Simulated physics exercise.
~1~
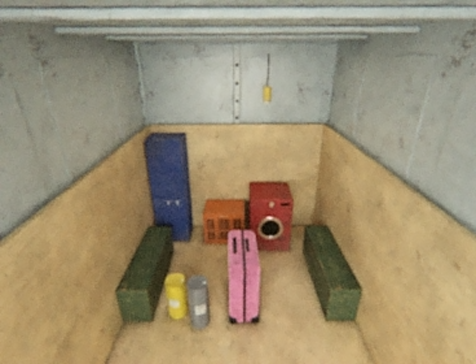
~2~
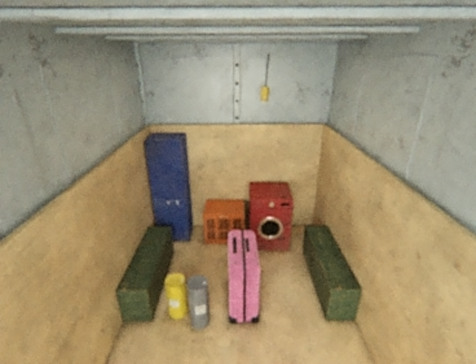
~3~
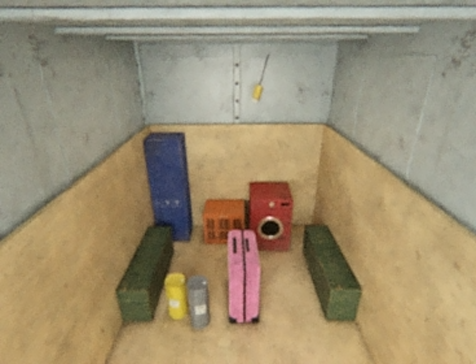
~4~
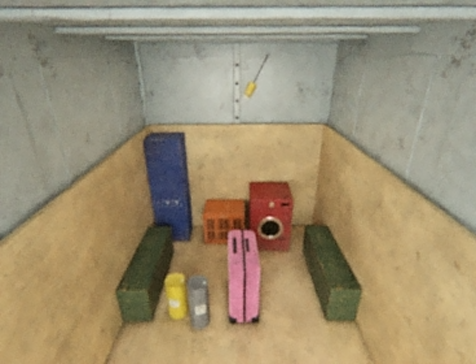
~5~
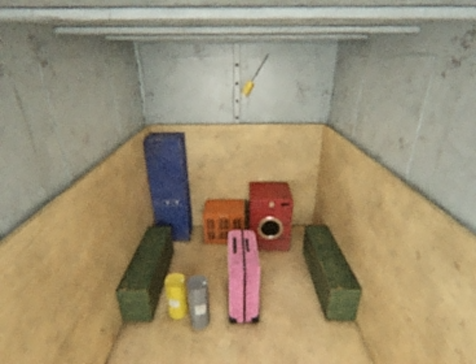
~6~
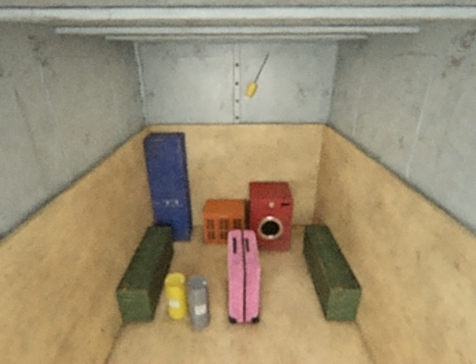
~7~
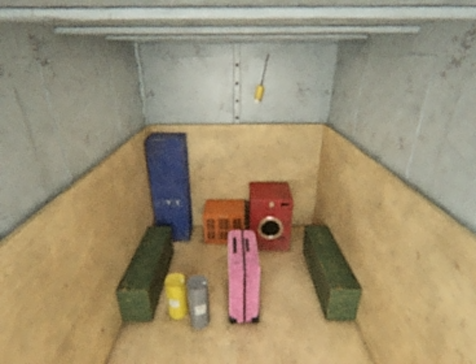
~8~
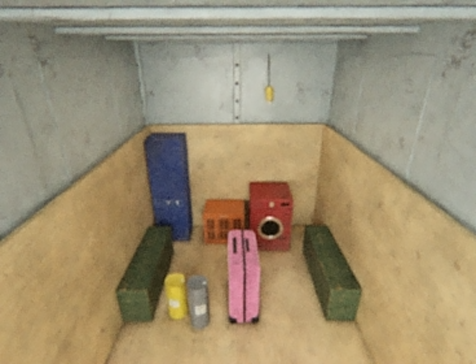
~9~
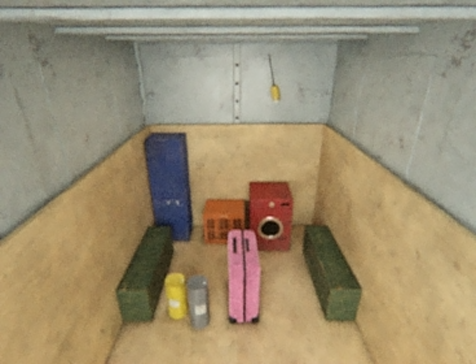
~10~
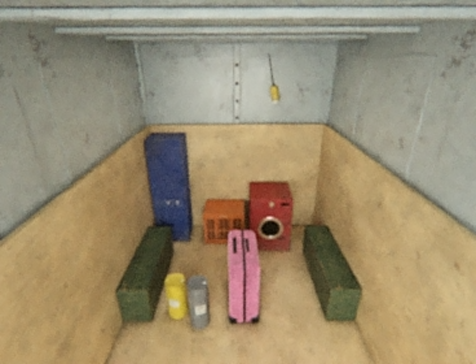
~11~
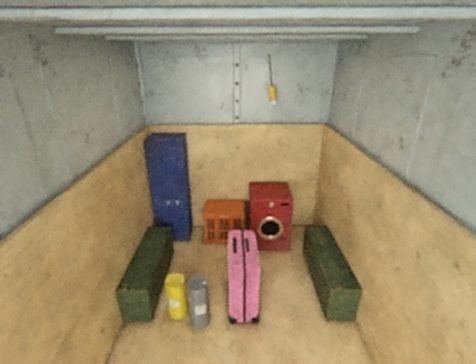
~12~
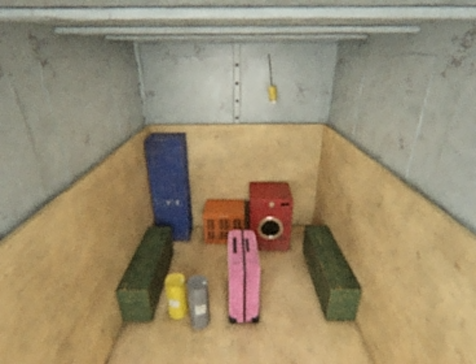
Inside a van's load bay, a yellow tag swinging left and right on the front wall while six loose items stay put.
